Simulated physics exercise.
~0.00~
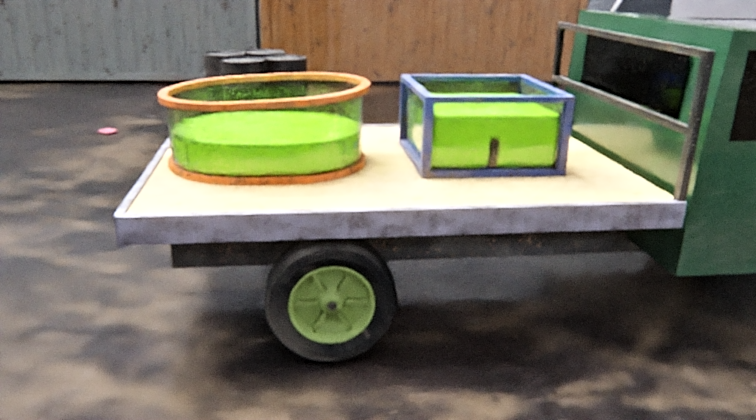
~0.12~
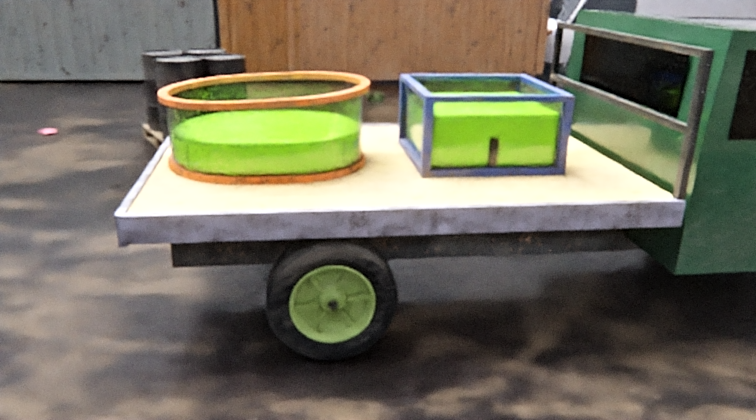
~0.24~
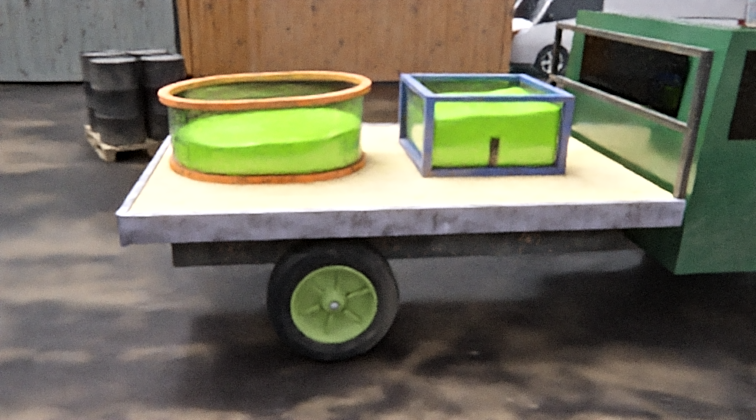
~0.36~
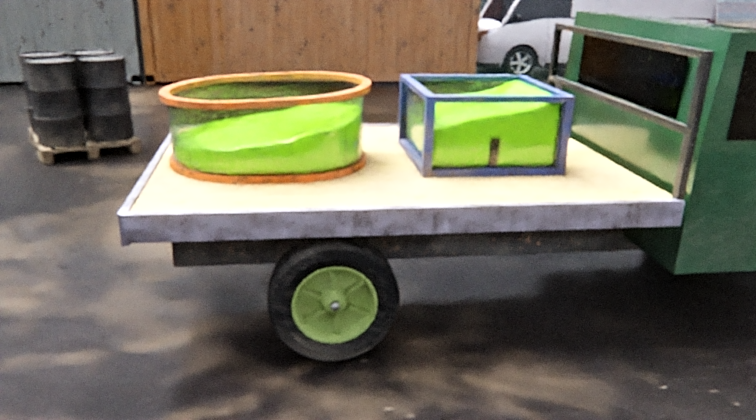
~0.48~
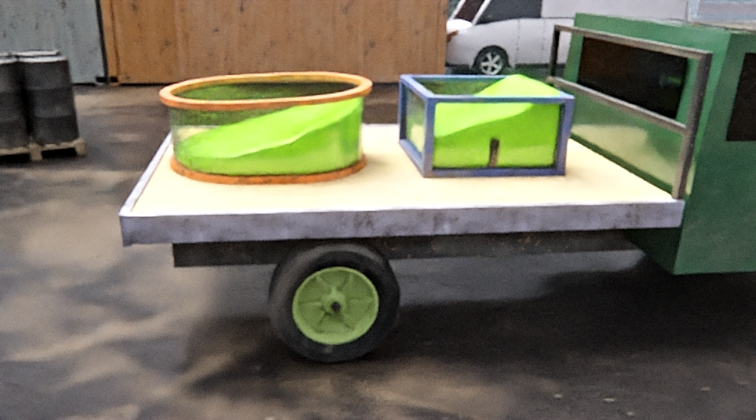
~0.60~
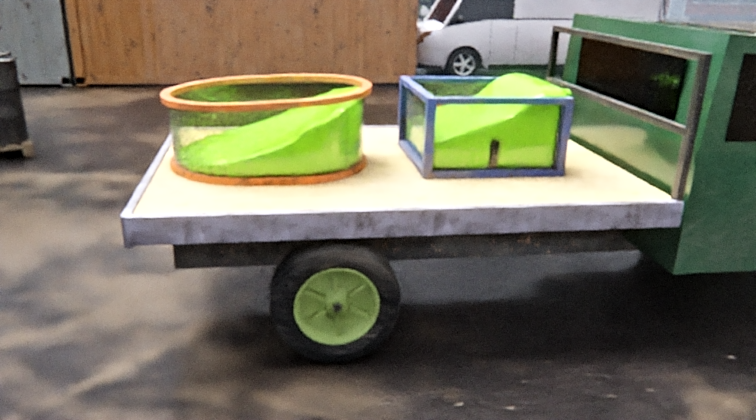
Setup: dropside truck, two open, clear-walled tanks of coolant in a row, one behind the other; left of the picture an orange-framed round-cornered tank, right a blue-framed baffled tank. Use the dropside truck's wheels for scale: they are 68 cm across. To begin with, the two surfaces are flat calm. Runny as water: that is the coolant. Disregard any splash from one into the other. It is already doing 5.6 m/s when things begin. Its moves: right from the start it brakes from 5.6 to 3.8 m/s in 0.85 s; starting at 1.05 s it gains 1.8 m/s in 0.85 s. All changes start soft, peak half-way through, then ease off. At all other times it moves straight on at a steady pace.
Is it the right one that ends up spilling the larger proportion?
No, it is the left one.
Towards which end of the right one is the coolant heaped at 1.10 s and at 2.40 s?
It sits at the rearward end first, and later at the forward end.
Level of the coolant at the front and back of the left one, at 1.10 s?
The front stands at 24 cm and the back at 4 cm.
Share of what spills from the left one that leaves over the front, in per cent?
Share: Near 0%.
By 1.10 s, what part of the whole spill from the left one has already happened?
I'd say somewhere near 0 per cent.
Then, 1.10 s in, the left one has lost nothing (front 24 cm, back 3 cm); the right one has lost 3 per cent, over the front (front 28 cm, back 35 cm).
Then, 1.70 s in, the left one has lost 2 per cent, over the back (front 3 cm, back 38 cm); the right one has lost 5 per cent, over the front and the back (front 14 cm, back 42 cm).
Then, 2.40 s in, the left one has lost 11 per cent, over the back (front 25 cm, back 12 cm); the right one has lost 7 per cent, over the front and the back (front 38 cm, back 23 cm).
Then, 4.89 s in, the left one has lost 11 per cent, over the back; the right one has lost 7 per cent, over the front and the back.
